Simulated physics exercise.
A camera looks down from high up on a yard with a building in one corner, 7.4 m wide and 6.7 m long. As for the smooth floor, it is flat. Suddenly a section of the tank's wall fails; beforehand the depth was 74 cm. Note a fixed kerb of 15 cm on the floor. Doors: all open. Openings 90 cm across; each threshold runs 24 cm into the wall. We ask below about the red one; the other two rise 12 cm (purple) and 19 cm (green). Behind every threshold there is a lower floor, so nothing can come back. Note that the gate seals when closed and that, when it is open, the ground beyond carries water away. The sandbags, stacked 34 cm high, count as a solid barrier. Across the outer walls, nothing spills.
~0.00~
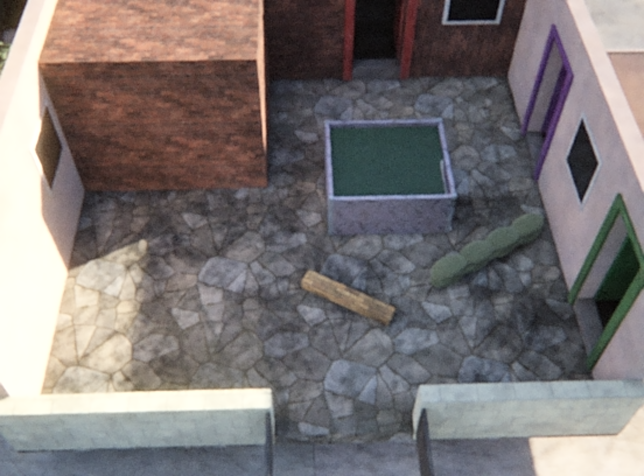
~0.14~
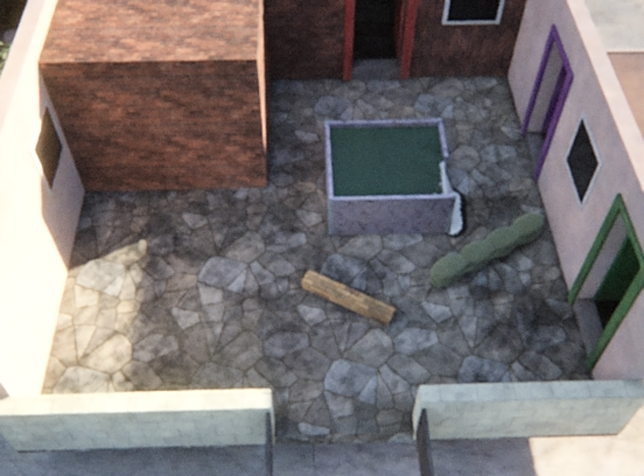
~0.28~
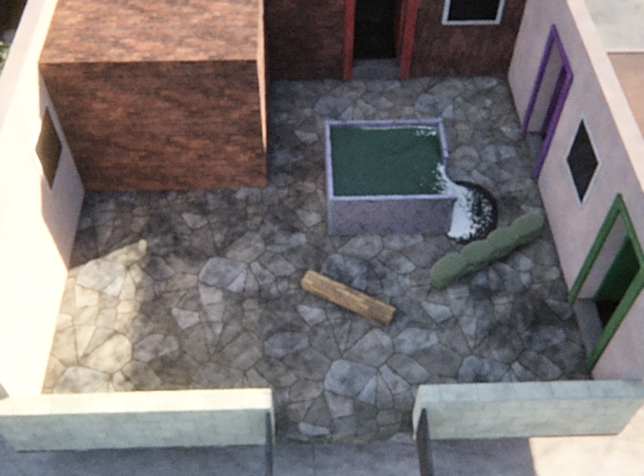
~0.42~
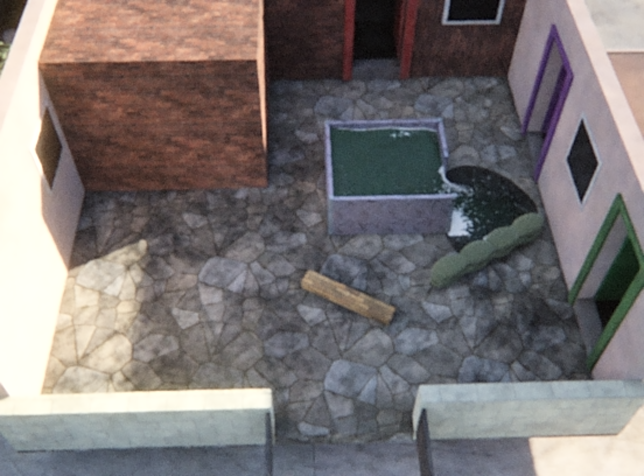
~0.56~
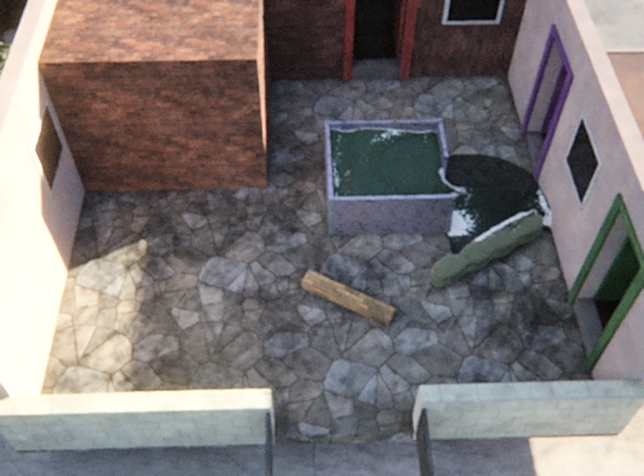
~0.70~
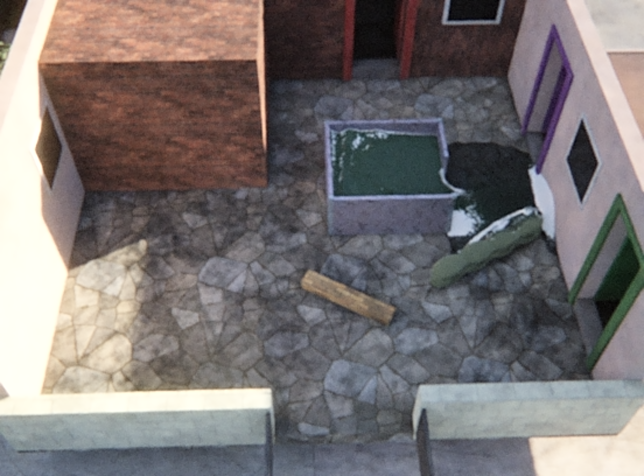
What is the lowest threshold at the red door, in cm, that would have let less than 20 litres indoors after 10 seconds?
Roughly 5 cm.
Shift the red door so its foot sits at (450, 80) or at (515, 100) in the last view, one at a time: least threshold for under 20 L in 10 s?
You'd want about 19 cm there first, then about 14.5 cm.
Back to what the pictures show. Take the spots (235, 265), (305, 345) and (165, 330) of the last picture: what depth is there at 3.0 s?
That's 1, 0 and 0 cm, in the order given.
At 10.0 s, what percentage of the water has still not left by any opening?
Around 96 percent is still there.
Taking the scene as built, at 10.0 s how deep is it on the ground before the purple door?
It works out to about 5.0 centimetres deep.
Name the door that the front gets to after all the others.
Red.
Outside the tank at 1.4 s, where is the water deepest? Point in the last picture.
At about pixel (532, 201).
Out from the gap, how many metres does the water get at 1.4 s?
Distance from gap: Approx. 3.4 m.
After 1.4 s water covers 15 % of the floor, deepest (50 cm) near (532, 201); it has not reached the red door.
After 3.0 s water covers 40 % of the floor, deepest (29 cm) near (532, 201); 10 cm at the red door, 0 litres in over its 25 cm threshold.
After 10.0 s water covers 90 % of the floor, deepest (13 cm) near (34, 424); 7 cm at the red door, 0 litres in over its 25 cm threshold.
At the red door as built, the water arrived by 2.5 s and peaked near 10 cm at 3.2 s.
Run again over the same 10 s with other heights there, 27 litres in over 4.5 cm, 12 litres over 6 cm. The limit of 20 litres is kept from about 5 cm up.
